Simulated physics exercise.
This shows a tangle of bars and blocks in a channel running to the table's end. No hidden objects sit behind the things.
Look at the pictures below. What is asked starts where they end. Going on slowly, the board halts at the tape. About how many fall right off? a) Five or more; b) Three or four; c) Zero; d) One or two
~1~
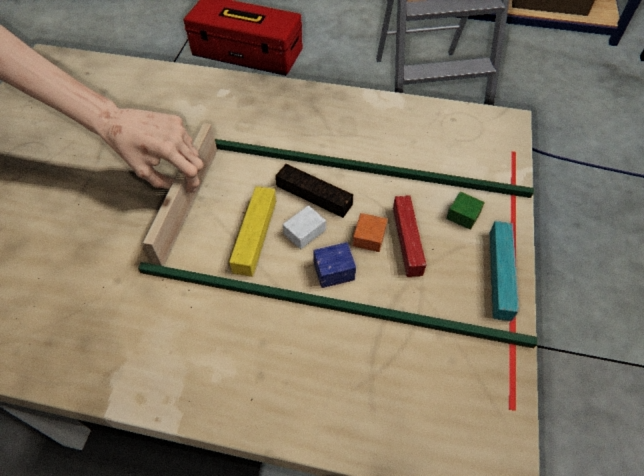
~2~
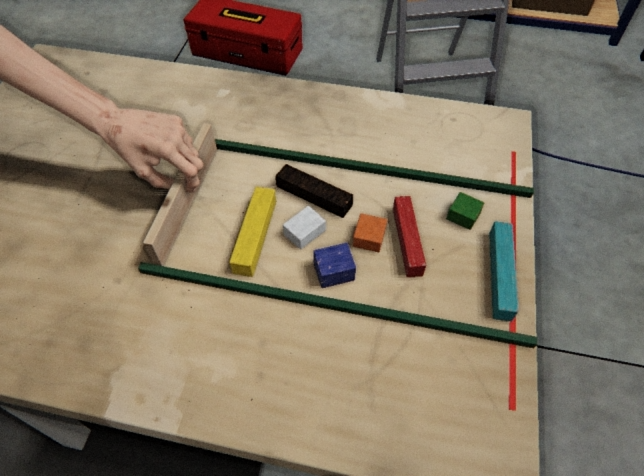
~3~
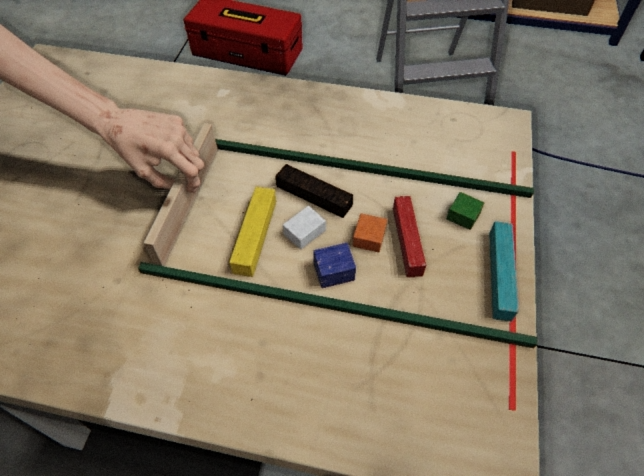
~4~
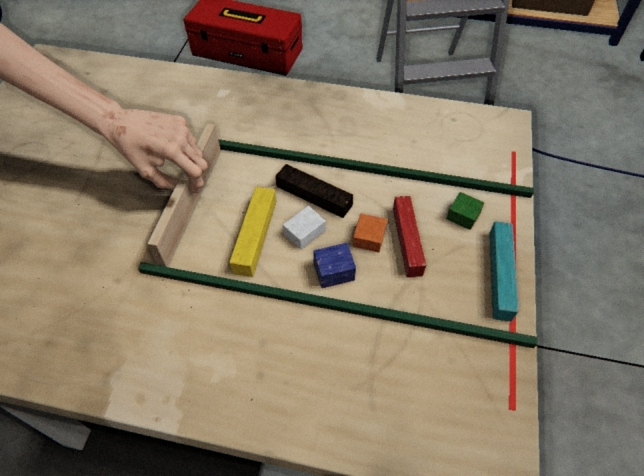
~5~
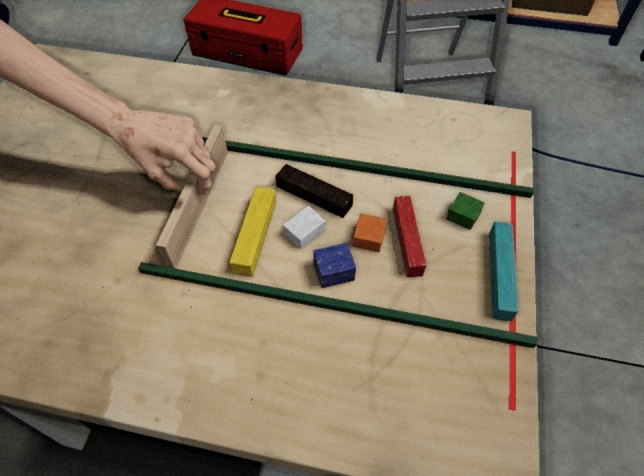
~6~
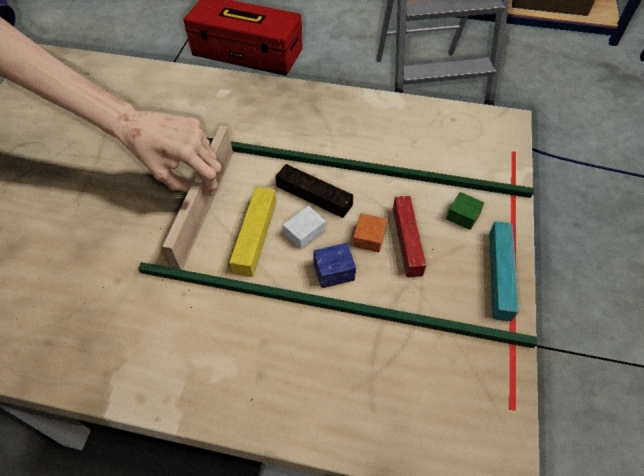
The answer is a.
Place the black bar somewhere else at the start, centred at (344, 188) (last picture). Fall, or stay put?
That black bar heads down.
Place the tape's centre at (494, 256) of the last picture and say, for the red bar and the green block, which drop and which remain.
Outcome - red bar topples off, green block is left in place.
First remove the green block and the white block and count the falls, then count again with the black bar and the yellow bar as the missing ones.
The count is 5 in the first case and 3 in the second.
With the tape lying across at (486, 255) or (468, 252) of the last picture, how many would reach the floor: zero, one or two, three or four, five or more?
First tape: Either three or four; second tape: Just one or two.
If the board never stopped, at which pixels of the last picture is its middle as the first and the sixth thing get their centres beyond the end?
The middle is at about (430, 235), later at about (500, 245).
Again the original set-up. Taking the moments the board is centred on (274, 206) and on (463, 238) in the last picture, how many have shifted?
The counts are 3 and 8.
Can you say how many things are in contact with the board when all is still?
1 end up touching it.
Early on, none off yet; turquoise bar at rest near (503, 269); green block at rest near (465, 211); red bar travelled a little near (421, 237).
Finally, the number that fall off is five or more; lost, black bar, white block, blue block, orange block, red bar, green block and turquoise bar.
